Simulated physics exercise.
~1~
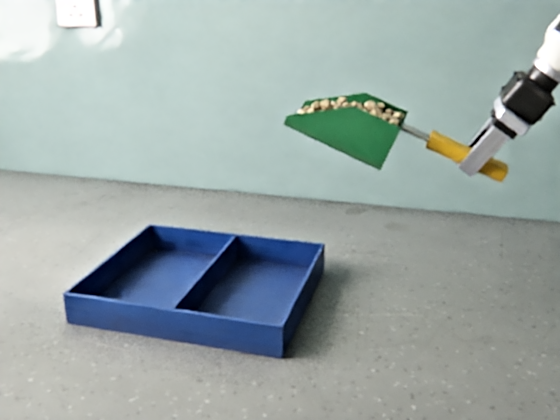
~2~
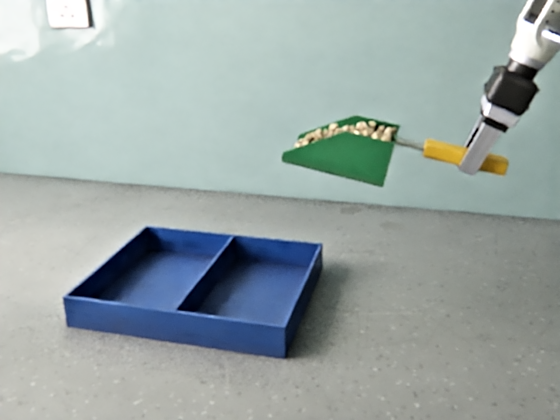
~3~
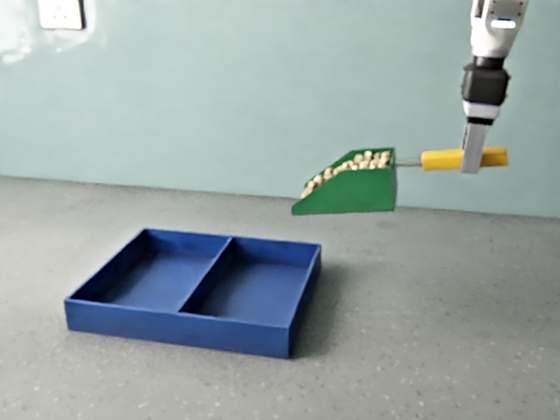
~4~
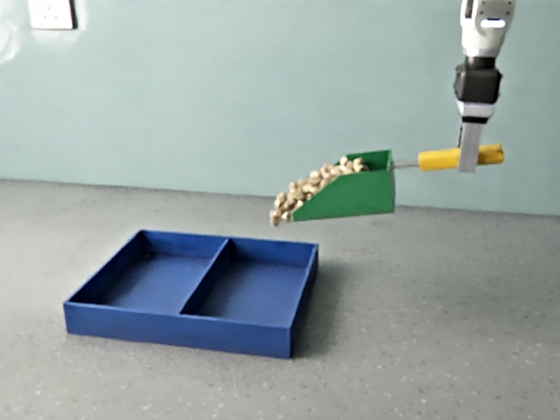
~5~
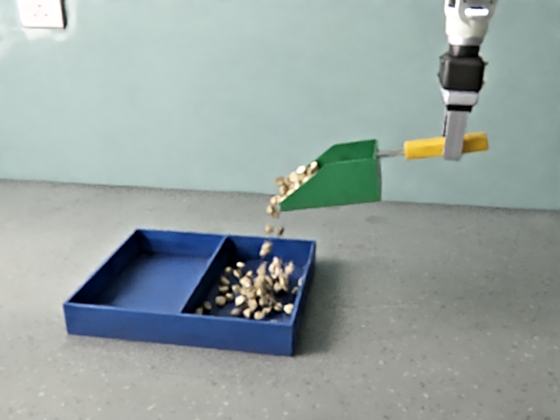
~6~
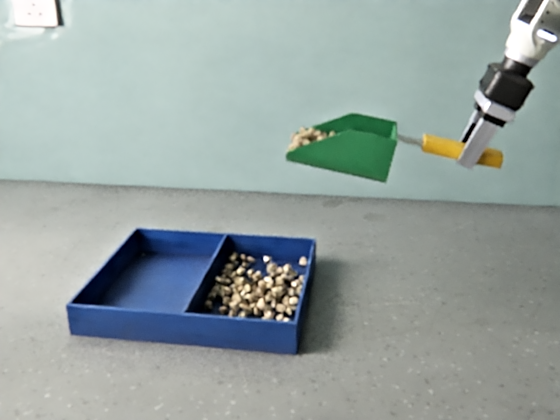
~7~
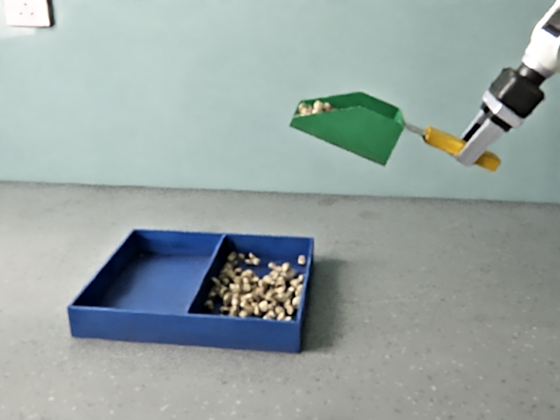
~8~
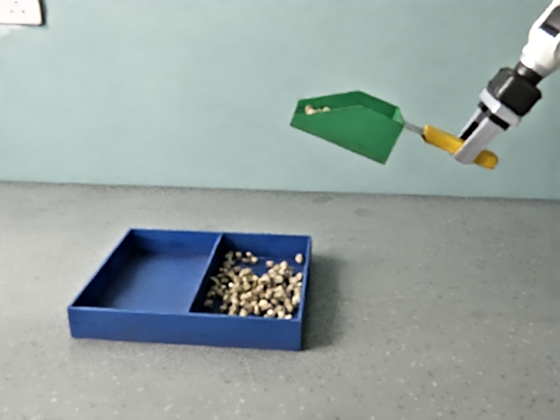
At first, a robot arm at the right grips the yellow handle of a green scoop heaped with small pale pebbles, holding it tipped back above and to the right of a blue tray divided into two compartments. The arm lowers the scoop and tilts its open front downward to the left. The pebbles slide forward to the lip, then pour into the tray's empty right compartment. The arm then raises the scoop and tips it back again, stopping the flow. It ends with many pebbles spread in the right compartment, the left one empty, and some still in the raised scoop.
